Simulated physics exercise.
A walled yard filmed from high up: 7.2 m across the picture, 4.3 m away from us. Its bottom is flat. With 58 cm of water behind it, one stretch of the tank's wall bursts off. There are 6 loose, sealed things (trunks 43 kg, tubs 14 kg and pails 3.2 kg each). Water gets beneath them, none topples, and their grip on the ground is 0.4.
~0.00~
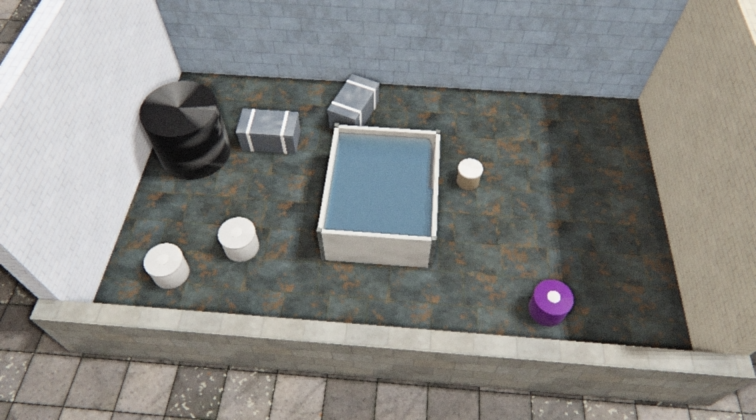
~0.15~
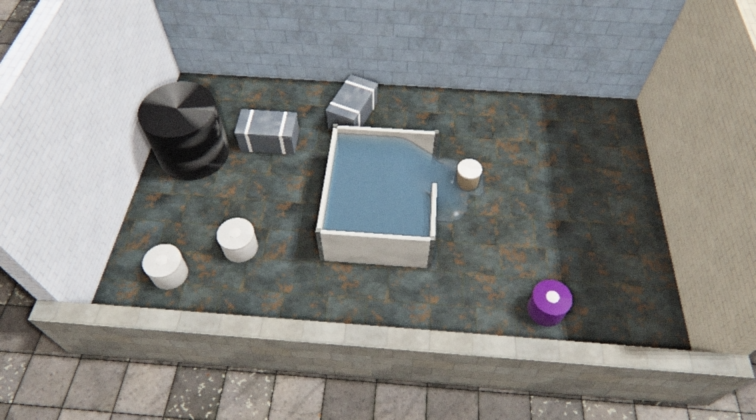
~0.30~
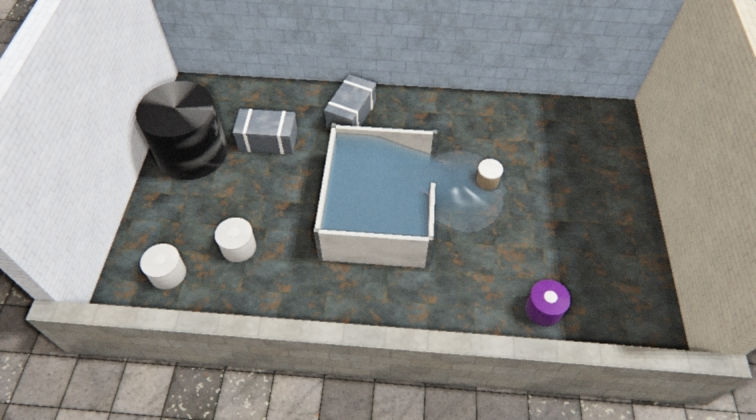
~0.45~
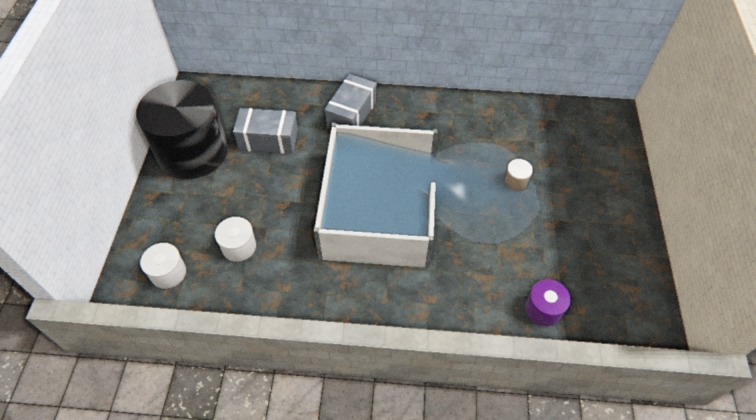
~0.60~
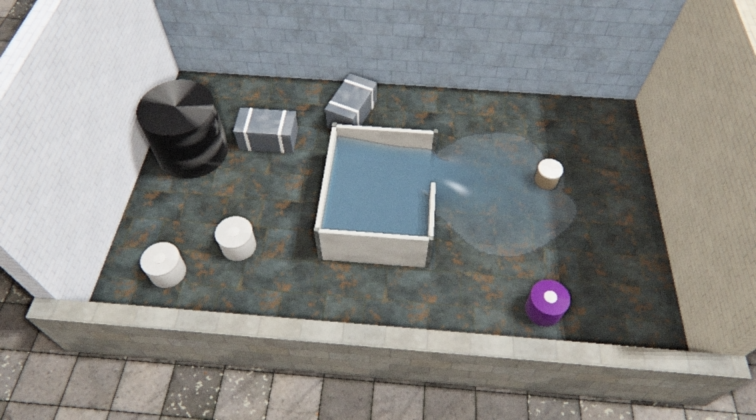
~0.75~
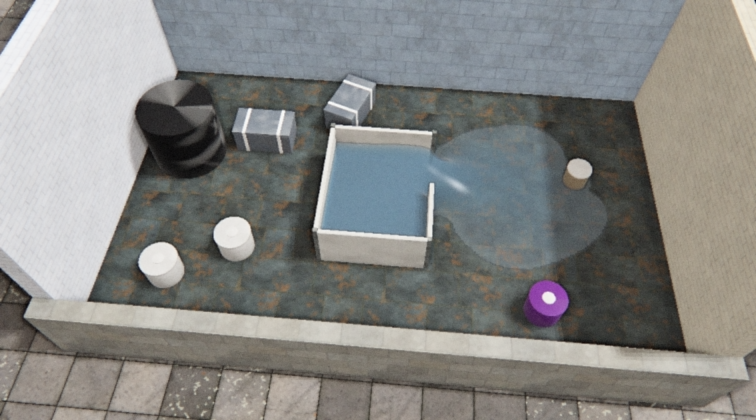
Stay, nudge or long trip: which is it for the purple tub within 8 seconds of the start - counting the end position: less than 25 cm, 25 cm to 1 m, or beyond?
Purple tub slides a little.
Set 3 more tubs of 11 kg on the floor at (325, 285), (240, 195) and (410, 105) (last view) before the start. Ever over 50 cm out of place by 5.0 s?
In turn: Less, under, less.
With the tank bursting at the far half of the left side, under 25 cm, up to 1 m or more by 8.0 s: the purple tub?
Then the purple tub stays put.
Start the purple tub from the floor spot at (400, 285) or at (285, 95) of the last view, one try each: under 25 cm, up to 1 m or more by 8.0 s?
In turn: It holds its place; it stays put.
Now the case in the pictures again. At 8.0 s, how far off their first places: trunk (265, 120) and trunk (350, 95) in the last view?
In turn: 0 cm, 0 cm.
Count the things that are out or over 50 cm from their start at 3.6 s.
I count 1.
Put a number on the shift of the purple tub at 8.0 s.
Roughly 50 cm.
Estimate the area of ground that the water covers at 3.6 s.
Roughly 14 m2.
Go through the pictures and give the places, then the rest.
The first picture shows the purple tub at (554, 297) rests on the ground; 2.1 m2 under water; 0 of 6 have shifted.
The second picture shows the purple tub at (553, 297) rests on the ground; 2.5 m2 under water; 0 of 6 have shifted.
The third picture shows the purple tub at (551, 297) rests on the ground; water covers 3.1 m2; 1 of 6 have shifted.
The fourth picture shows the purple tub at (551, 297) rests on the ground; water covers 4.0 m2; 1 of 6 have shifted.
The fifth picture shows the purple tub at (550, 297) rests on the ground; 5.0 m2 under water; 1 of 6 have shifted.
The sixth picture shows the purple tub at (549, 298) rests on the ground; 6.1 m2 under water; 1 of 6 have shifted.
After 1.6 s the purple tub is near (549, 298), 0.0 m from its start, aground; 1 afloat.
After 3.6 s the purple tub is near (549, 298), 0.0 m from its start, aground; 1 afloat.
After 5.6 s the purple tub is near (524, 293), 0.3 m from its start, aground; 1 afloat.
After 8.0 s the purple tub is near (506, 283), 0.5 m from its start, aground; 1 afloat.
